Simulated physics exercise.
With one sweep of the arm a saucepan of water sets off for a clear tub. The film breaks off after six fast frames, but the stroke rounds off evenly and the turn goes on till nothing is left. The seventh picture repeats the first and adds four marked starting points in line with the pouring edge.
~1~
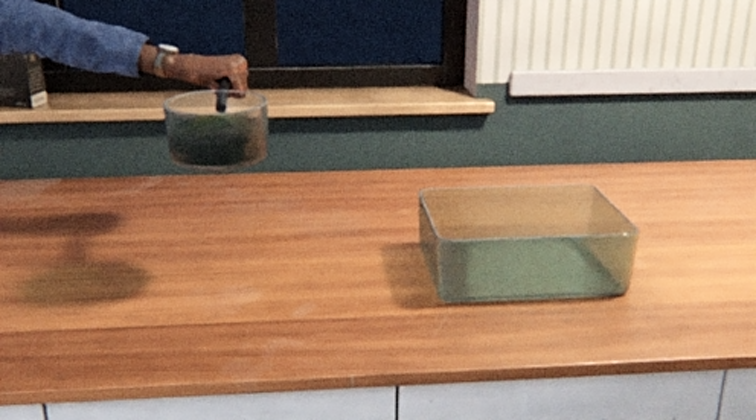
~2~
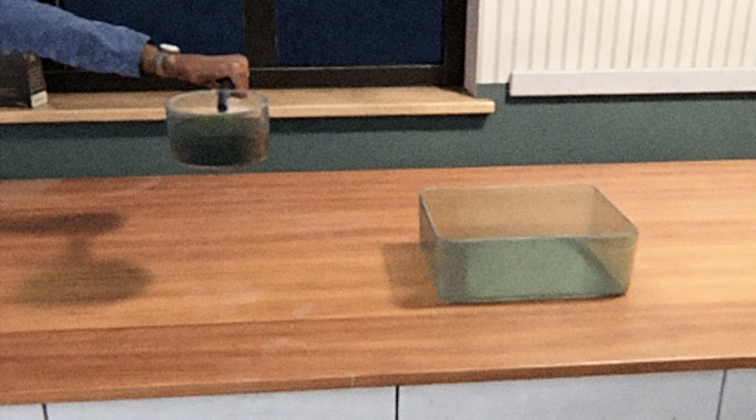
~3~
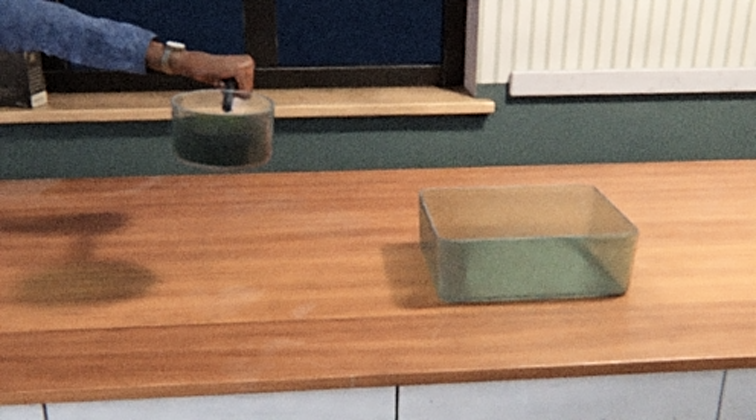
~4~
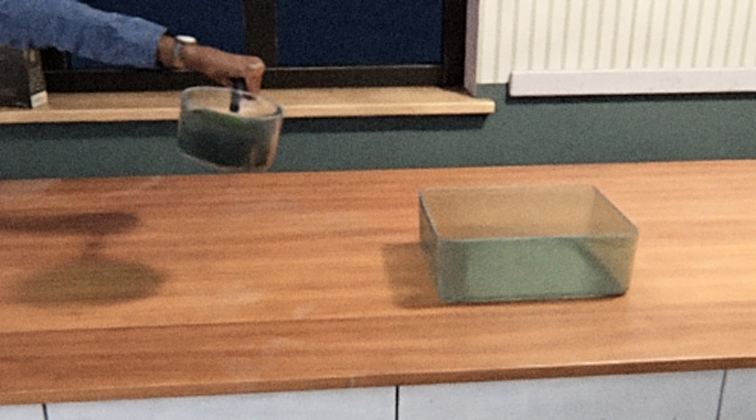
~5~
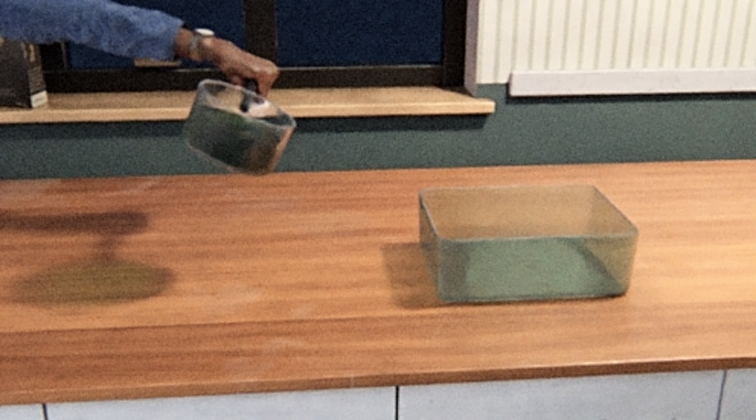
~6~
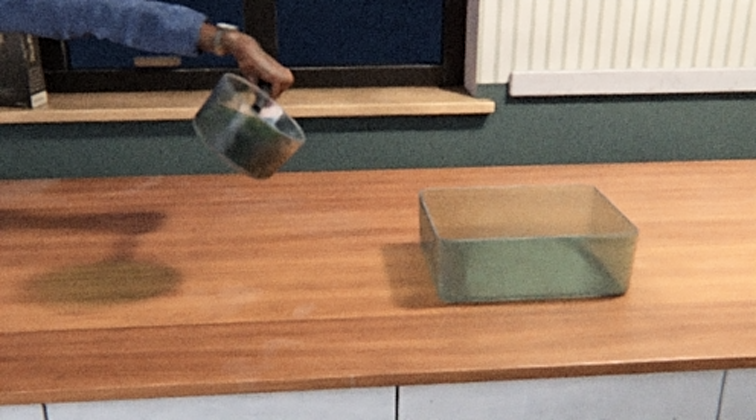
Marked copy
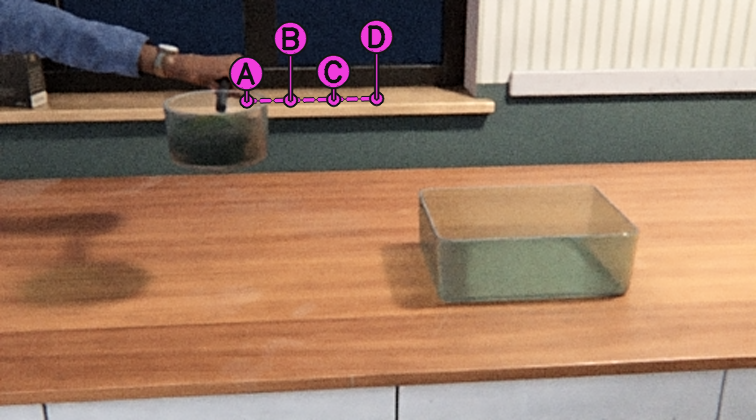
Above a wooden counter by a window, a hand held a clear pan of water level, then moved it slightly right and tilted it steeply, while a clear rectangular tub sat still.
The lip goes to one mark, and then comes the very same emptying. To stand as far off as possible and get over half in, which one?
That is dot C.
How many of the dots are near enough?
Two of the four.
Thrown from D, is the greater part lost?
No, not at all.
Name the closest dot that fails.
B it is.
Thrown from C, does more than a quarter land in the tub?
Yes, it does.
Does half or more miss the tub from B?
Yes.
On the marked copy, A at (246, 101); B at (290, 100); C at (333, 99); D at (376, 98).
Choosing A, about 0 % lands in the tub, 100 % falls short.
Choosing B, about 2 % lands in the tub, 96 % falls short.
Choosing C, about 86 % lands in the tub, 2 % falls short and 12 % goes beside or beyond.
Choosing D, about 81 % lands in the tub, 2 % falls short and 17 % goes beside or beyond.
